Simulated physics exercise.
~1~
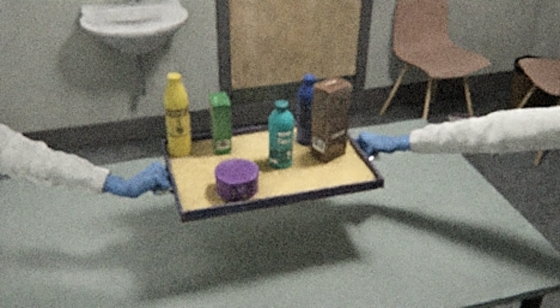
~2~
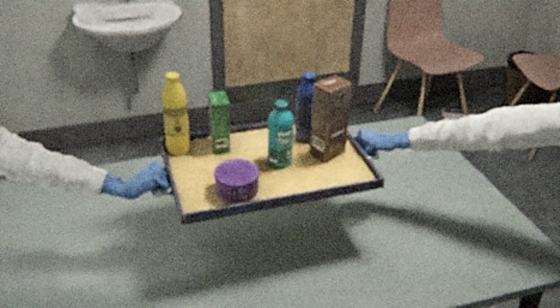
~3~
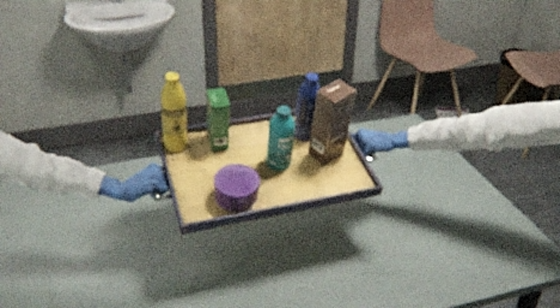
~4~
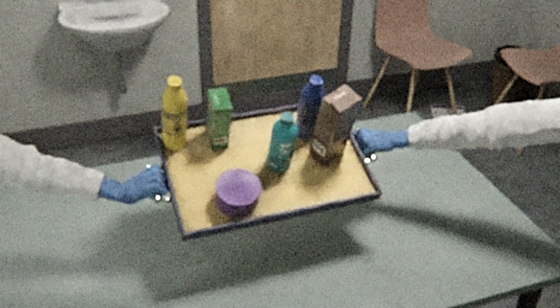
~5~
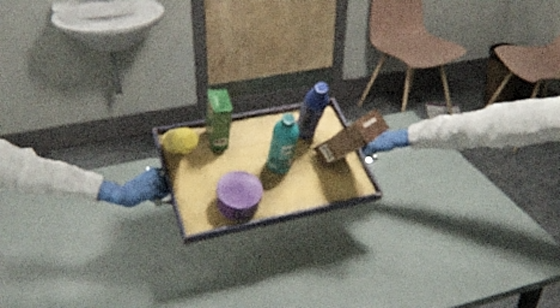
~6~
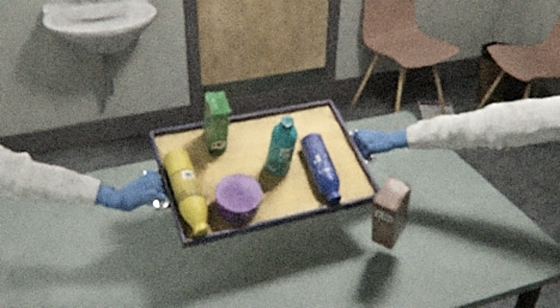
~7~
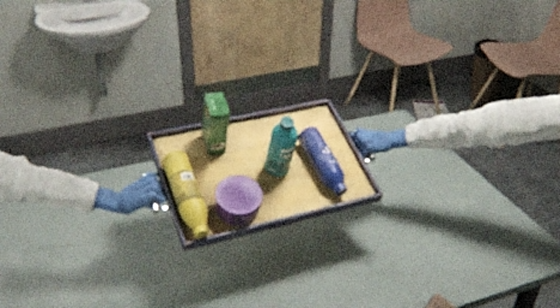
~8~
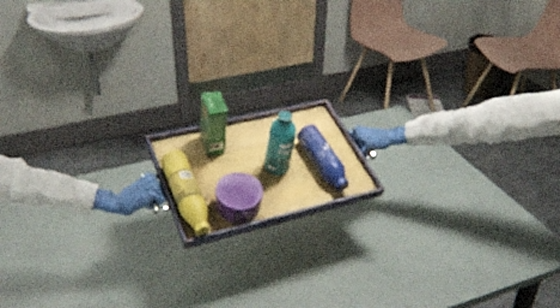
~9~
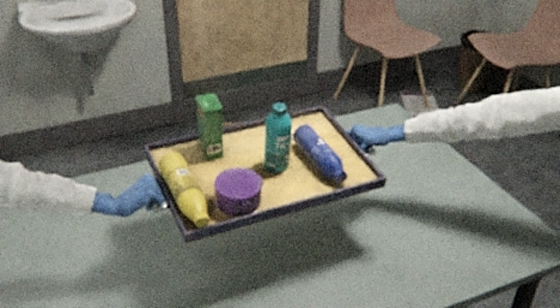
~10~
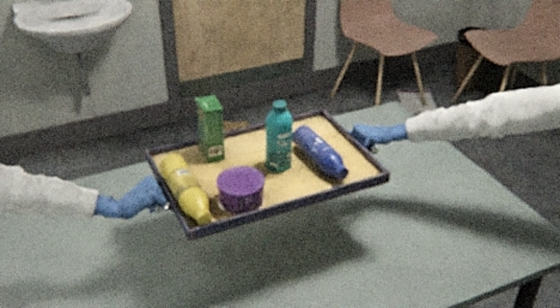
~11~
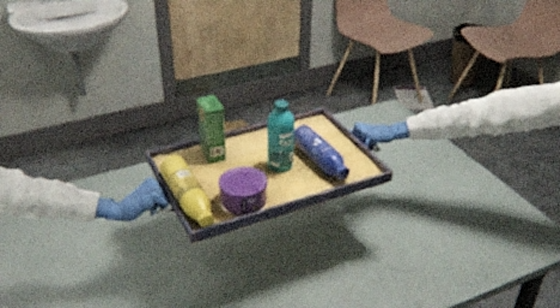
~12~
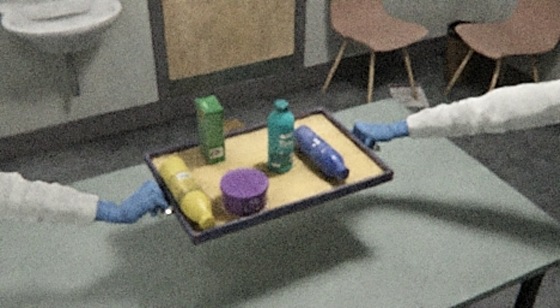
A tray held by two gloved hands tipped toward the viewer, toppling the yellow and blue bottles and sending the brown carton off the right side, then levelled with the green packet and turquoise bottle still standing beside the purple tub.
